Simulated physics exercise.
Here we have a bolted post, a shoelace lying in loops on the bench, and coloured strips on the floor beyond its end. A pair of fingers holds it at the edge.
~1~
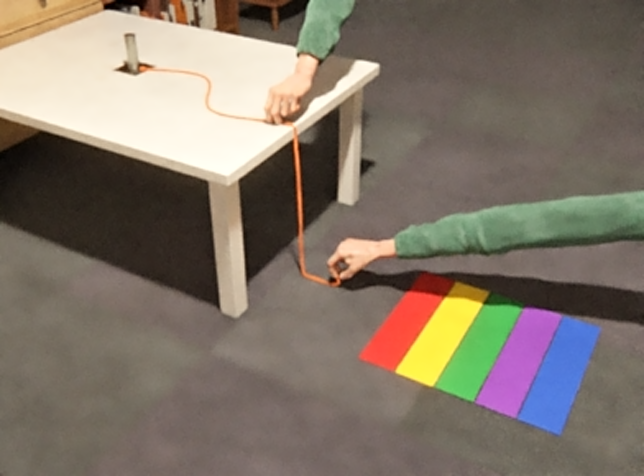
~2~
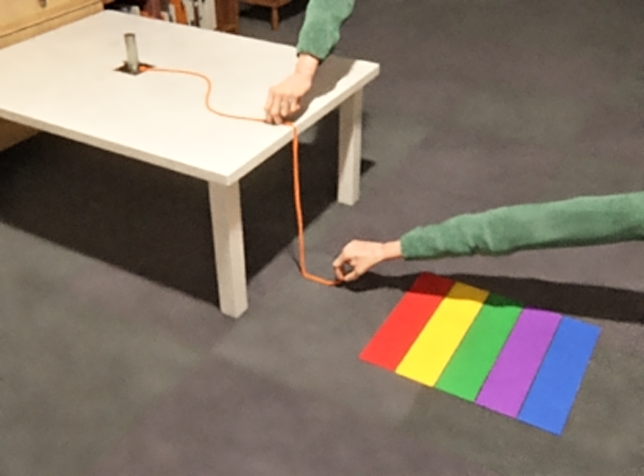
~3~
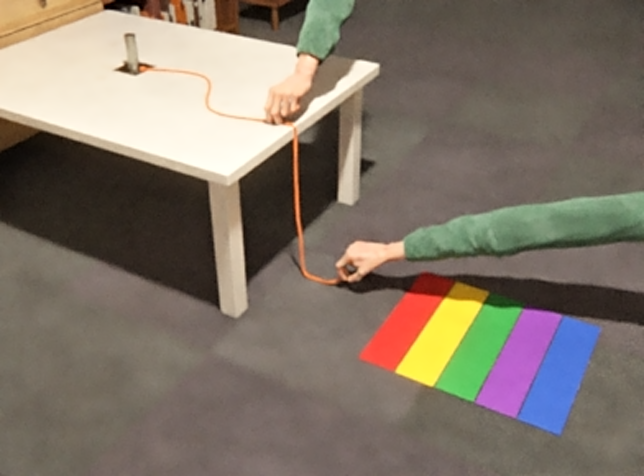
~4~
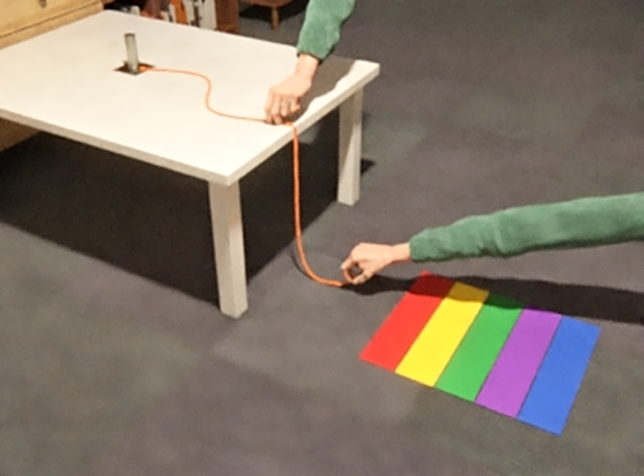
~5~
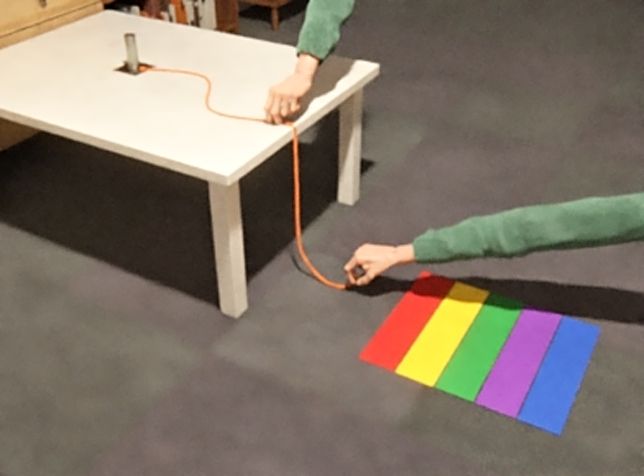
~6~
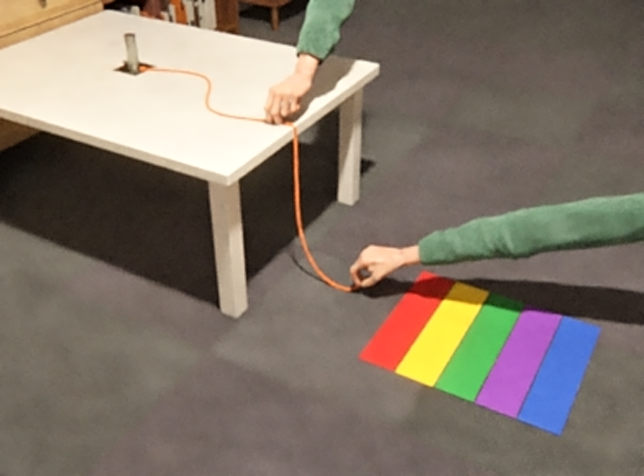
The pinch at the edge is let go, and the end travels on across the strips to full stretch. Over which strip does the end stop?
Over the green strip.
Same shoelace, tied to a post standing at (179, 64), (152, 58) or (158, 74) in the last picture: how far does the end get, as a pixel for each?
(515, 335), (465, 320) and (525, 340), roughly.
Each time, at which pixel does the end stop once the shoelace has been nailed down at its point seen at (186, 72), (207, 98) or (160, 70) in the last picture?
Those spots come out as (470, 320), (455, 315) and (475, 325).
A little later, end near (426, 305); over red.
Next, end near (460, 317); over yellow.
When it is tight, end near (482, 325); over green. Over green.
